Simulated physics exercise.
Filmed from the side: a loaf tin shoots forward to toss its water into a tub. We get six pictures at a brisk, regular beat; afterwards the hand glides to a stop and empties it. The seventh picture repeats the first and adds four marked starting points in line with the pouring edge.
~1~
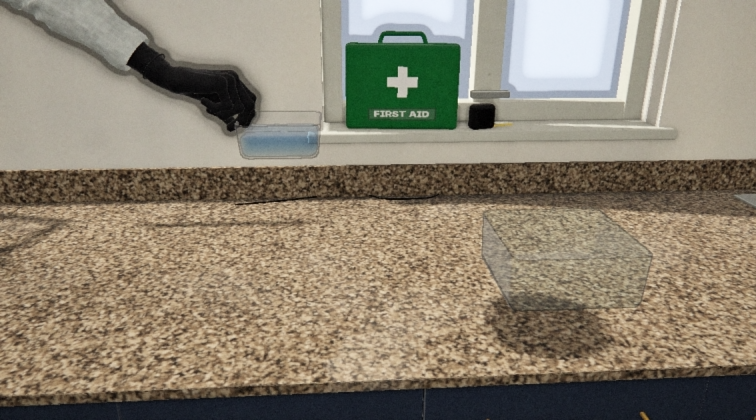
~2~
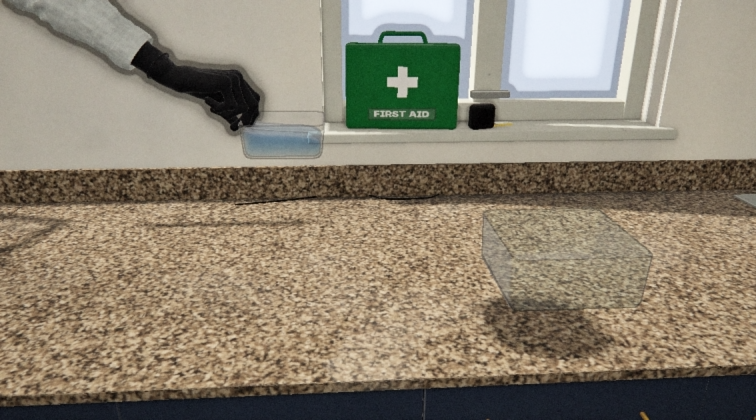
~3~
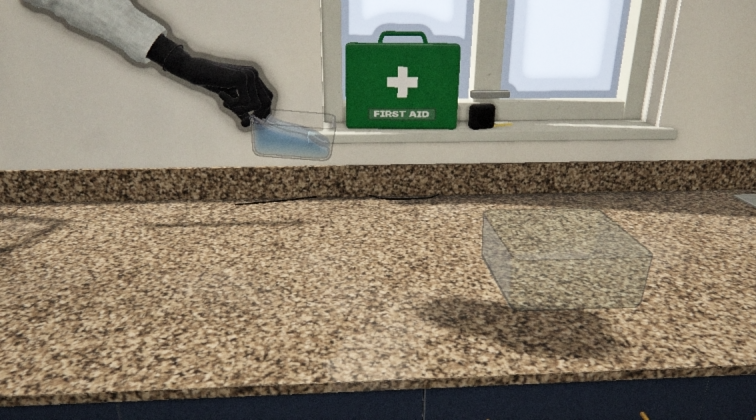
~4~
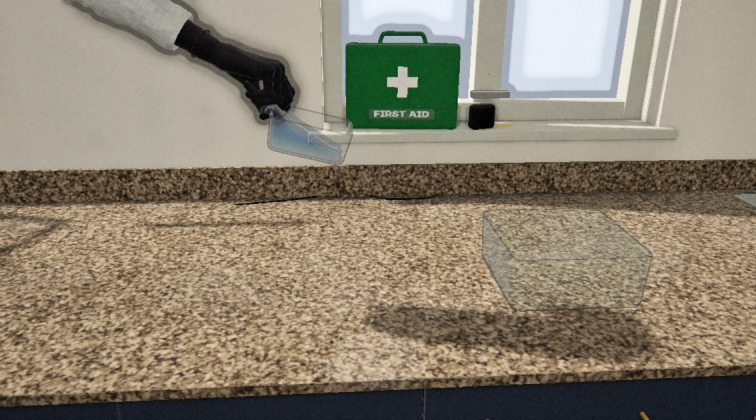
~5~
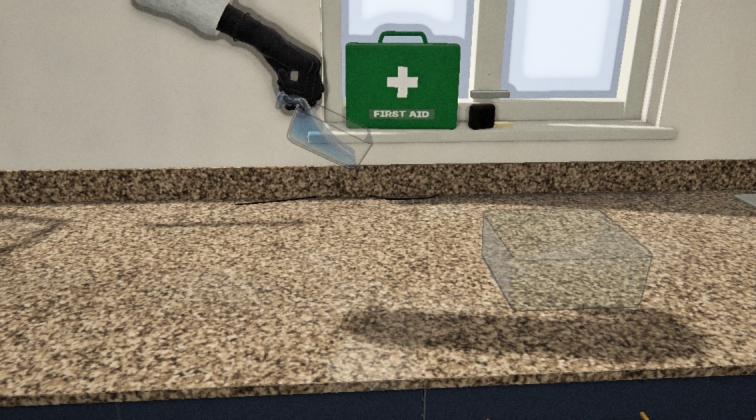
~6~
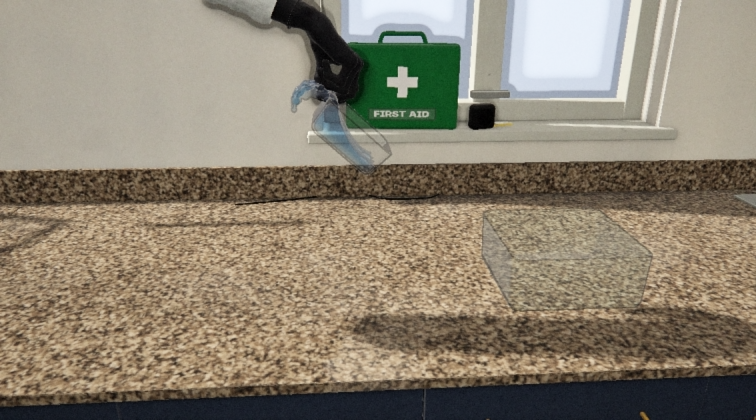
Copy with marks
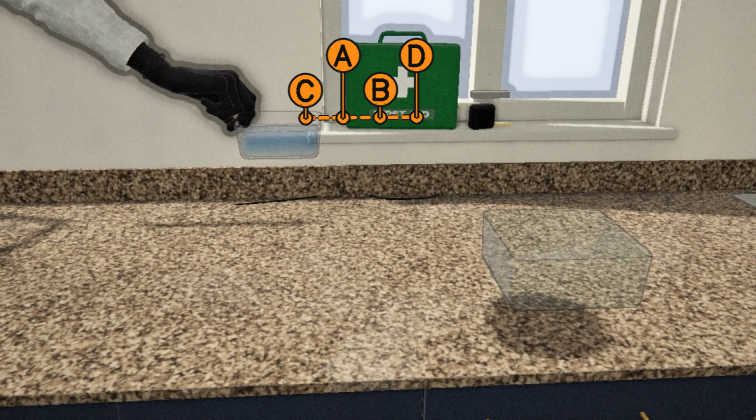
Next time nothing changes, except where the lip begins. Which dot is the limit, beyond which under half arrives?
I would pick place A.
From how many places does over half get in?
Three of the four.
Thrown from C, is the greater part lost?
Yes, it does.
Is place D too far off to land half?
No, that is safe.
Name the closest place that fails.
The answer is C.
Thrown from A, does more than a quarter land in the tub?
Yes, it does.
On the marked copy, A at (343, 117); B at (380, 117); C at (305, 118); D at (416, 117).
With A, about 63 % lands in the tub, 27 % falls short and 10 % goes beside or beyond.
With B, about 73 % lands in the tub, 16 % falls short and 10 % goes beside or beyond.
With C, about 25 % lands in the tub, 70 % falls short and 5 % goes beside or beyond.
With D, about 76 % lands in the tub, 14 % falls short and 11 % goes beside or beyond.
